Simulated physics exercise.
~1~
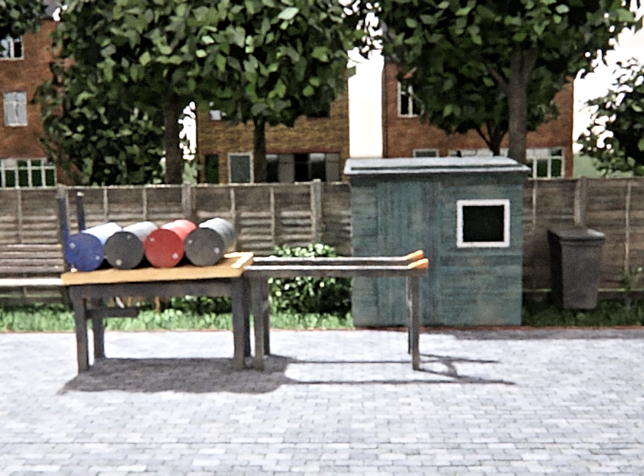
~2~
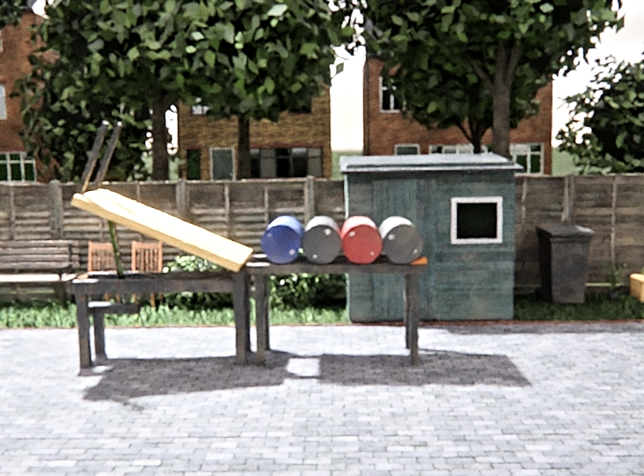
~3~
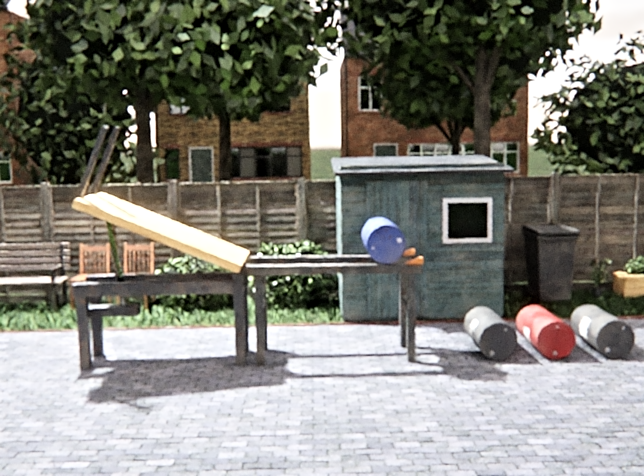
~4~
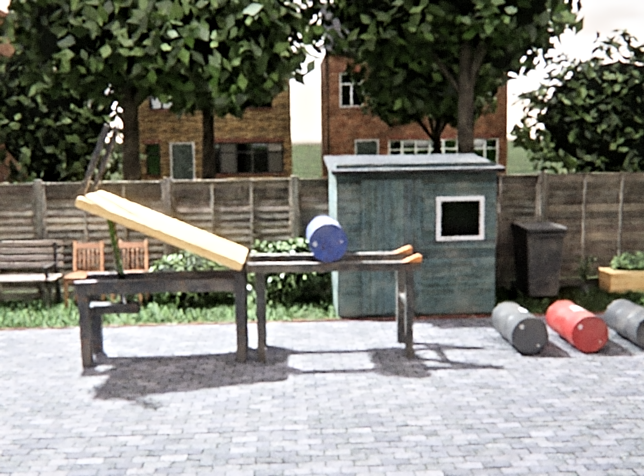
Tilting table tipping four drums rightwards onto a rack, three rolling off to the ground, the blue one rebounding left and staying on.
